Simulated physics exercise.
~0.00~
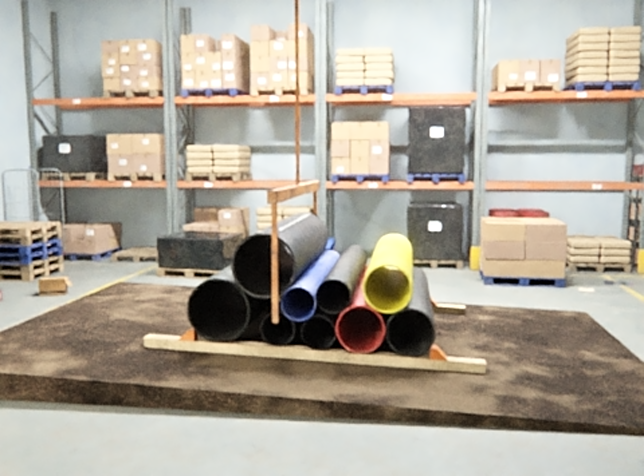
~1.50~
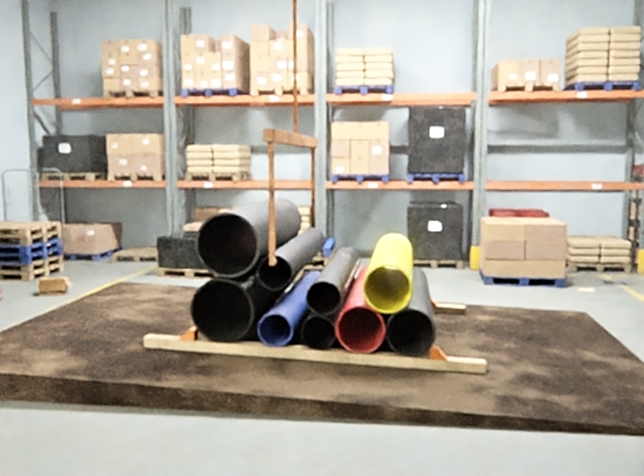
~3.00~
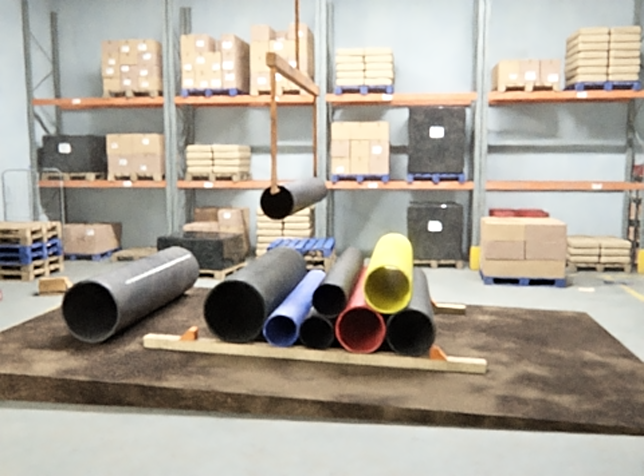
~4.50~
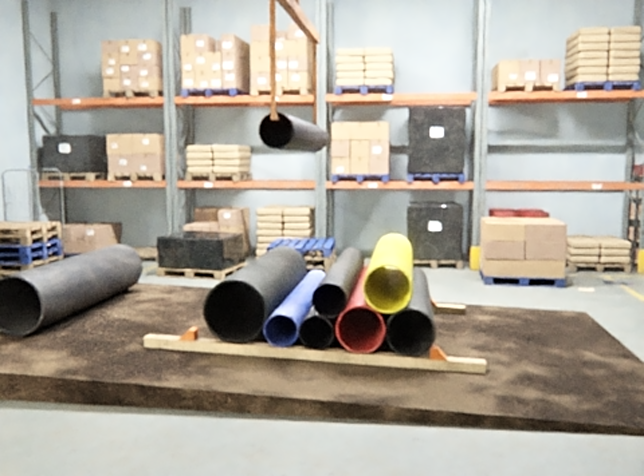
A crane lifts a black pipe from the stack, and another rolls off left.
